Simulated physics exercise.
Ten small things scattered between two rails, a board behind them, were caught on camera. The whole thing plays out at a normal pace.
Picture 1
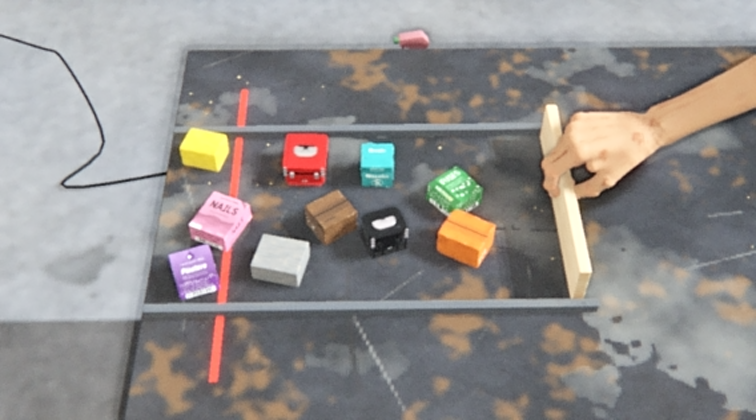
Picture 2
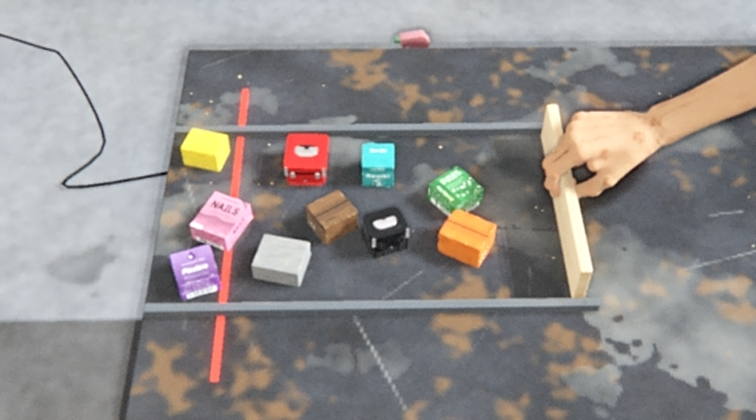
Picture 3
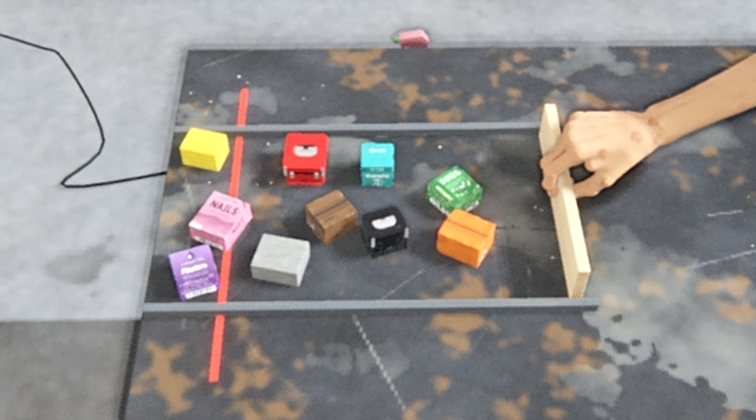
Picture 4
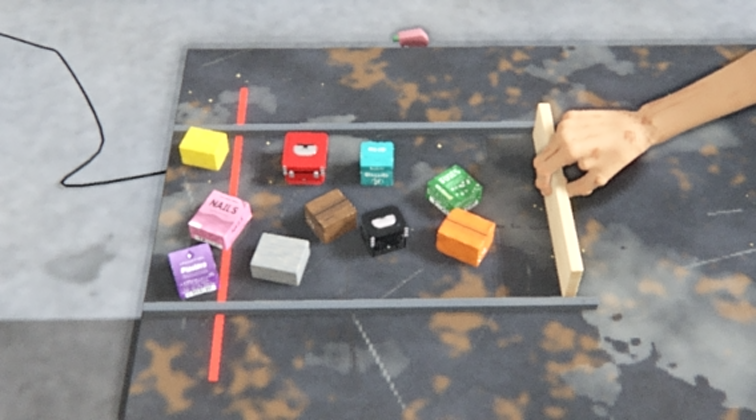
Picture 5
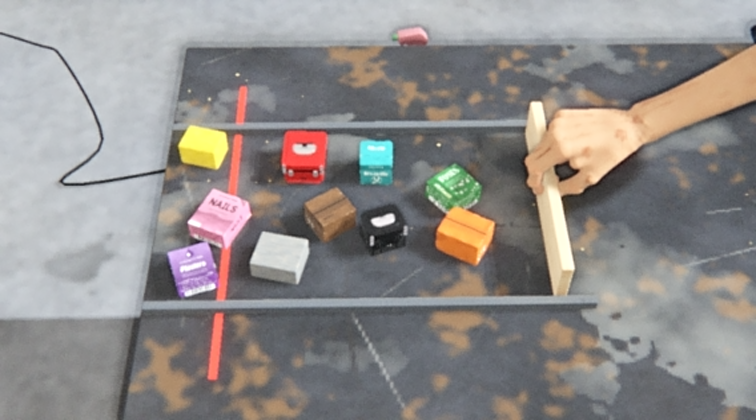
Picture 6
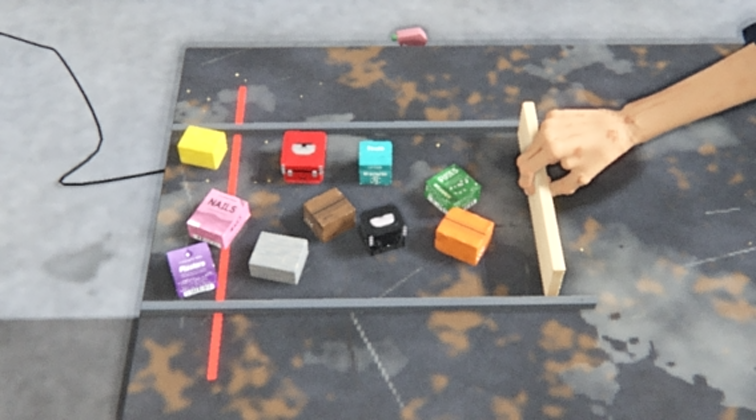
Between two rails on a dark, scuffed tabletop, a hand held a wooden board upright at the right, then slid it slightly left toward ten scattered little boxes and blocks, which stayed put.
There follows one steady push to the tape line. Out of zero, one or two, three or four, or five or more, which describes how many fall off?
The push will send three or four off the table.
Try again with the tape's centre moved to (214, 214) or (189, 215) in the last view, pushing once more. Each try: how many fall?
It comes to 5, then 7.
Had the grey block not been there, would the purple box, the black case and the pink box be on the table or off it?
Purple box: Still there; black case: Still there; pink box: Over the edge.
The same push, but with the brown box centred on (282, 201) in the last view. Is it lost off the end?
Well, the brown box keeps its place.
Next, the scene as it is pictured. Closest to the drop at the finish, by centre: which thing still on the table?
The answer is the grey block.
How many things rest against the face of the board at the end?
3 in contact.
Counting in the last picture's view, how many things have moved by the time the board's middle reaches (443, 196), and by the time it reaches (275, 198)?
The first number is 3, the next one 10.
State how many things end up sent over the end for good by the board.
Count: 3.
Soon after, none off yet; yellow block at rest near (203, 148); purple box at rest near (193, 270); pink box at rest near (219, 219).
Then, none off yet; yellow block moved a little near (187, 148); purple box moved about its own width near (153, 270); pink box moved about its own width near (179, 218).
At rest, the number that fall off is three or four; fallen, pink box, purple box and yellow block.
